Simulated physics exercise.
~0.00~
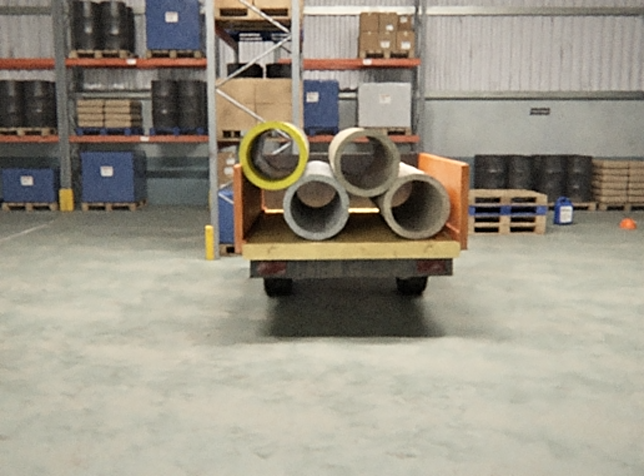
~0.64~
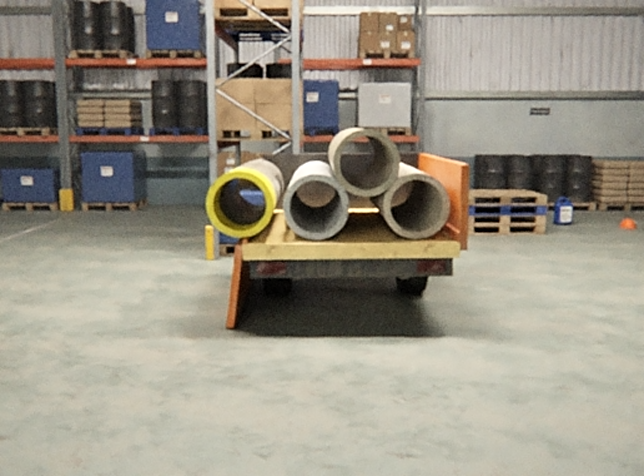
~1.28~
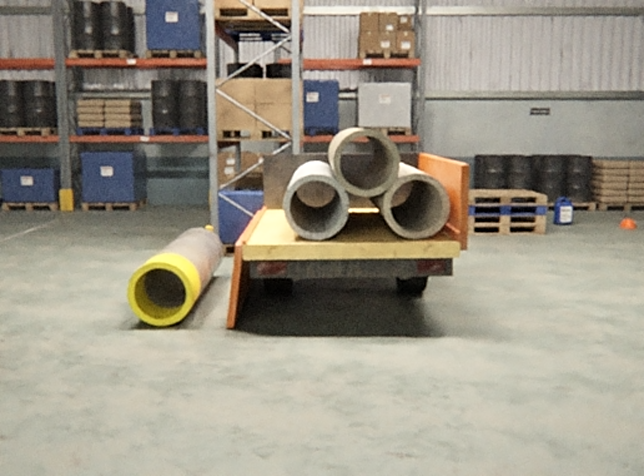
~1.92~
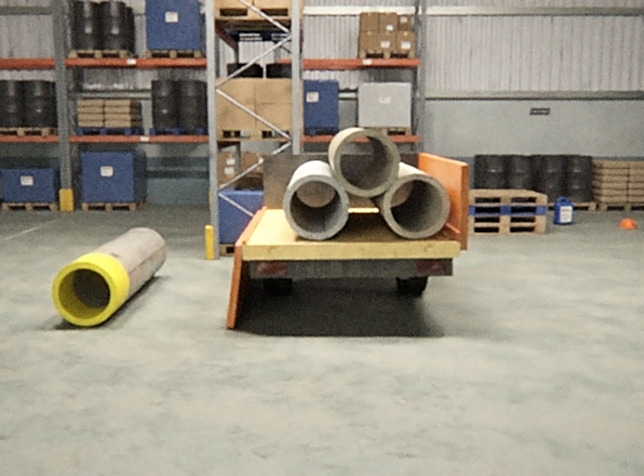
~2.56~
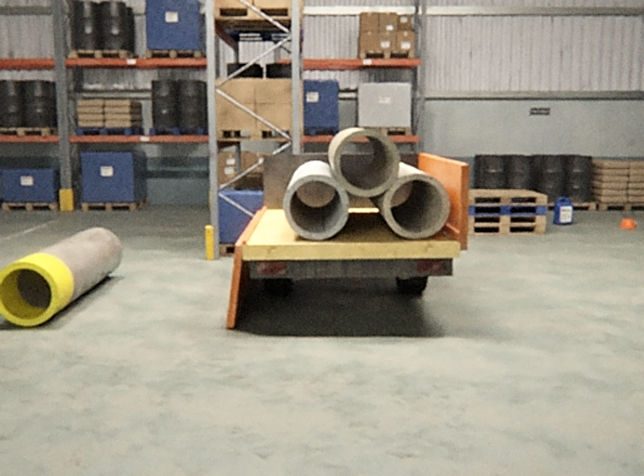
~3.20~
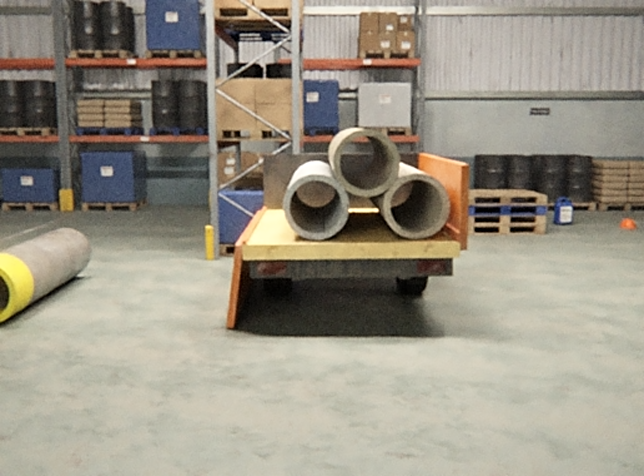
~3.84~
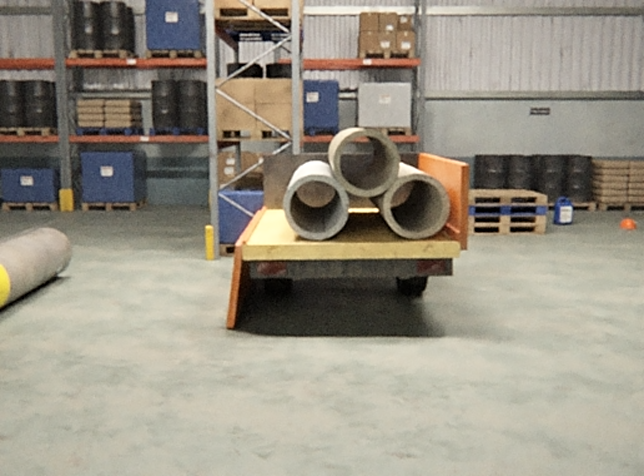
The footage shows a low trailer in a warehouse carrying four concrete pipes, one with a yellow end, as its left side panel drops open. The yellow pipe rolls off the left edge to the floor and continues left, ending partly out of view, while three remain stacked.
